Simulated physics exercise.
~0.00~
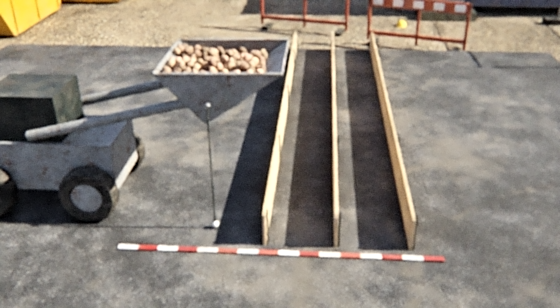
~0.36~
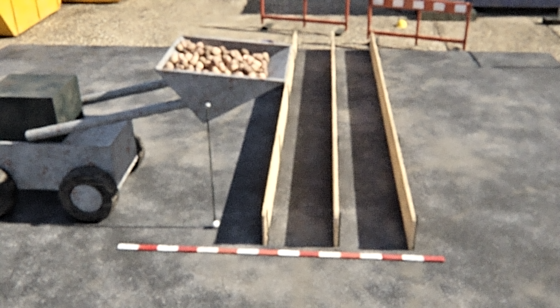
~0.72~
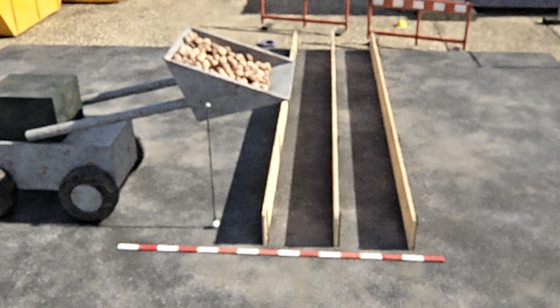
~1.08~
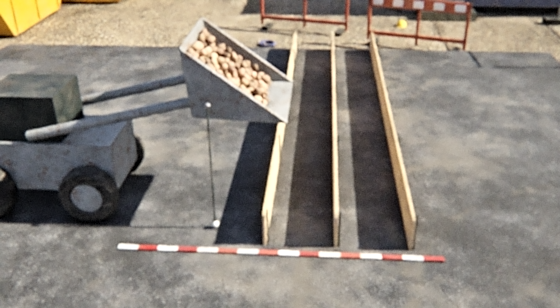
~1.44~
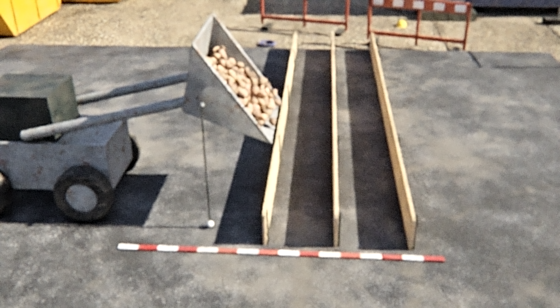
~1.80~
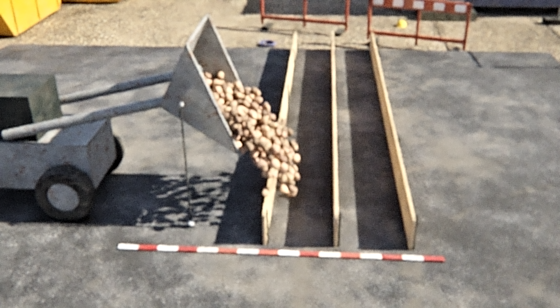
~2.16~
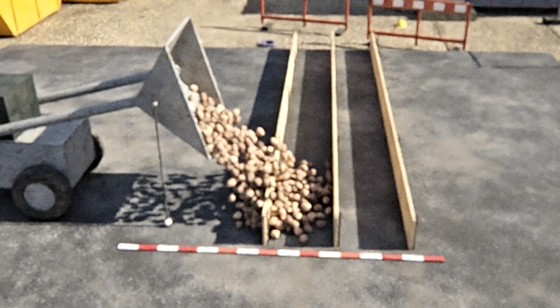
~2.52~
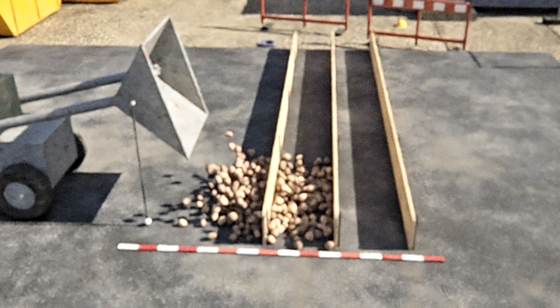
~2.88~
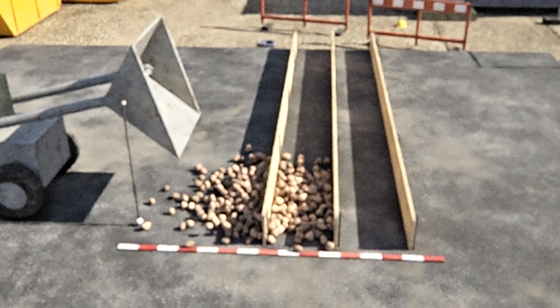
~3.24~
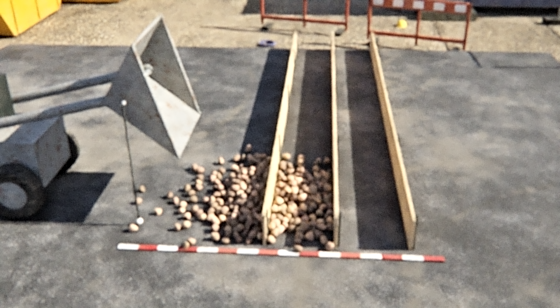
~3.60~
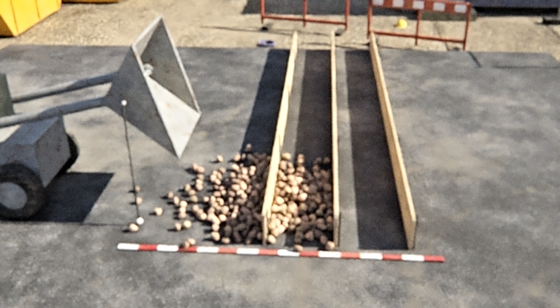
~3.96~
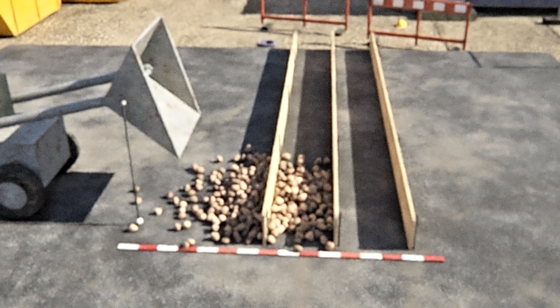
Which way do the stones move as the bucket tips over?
The stones move down, spilling from the tipped bucket onto the ground.
The clip shows a loader tipping its steel bucket of brown stones beside fixed wooden planks while backing away to the left. The stones pour out, and the larger part rests short of the planks, with the rest in the near bay and the far bay empty.
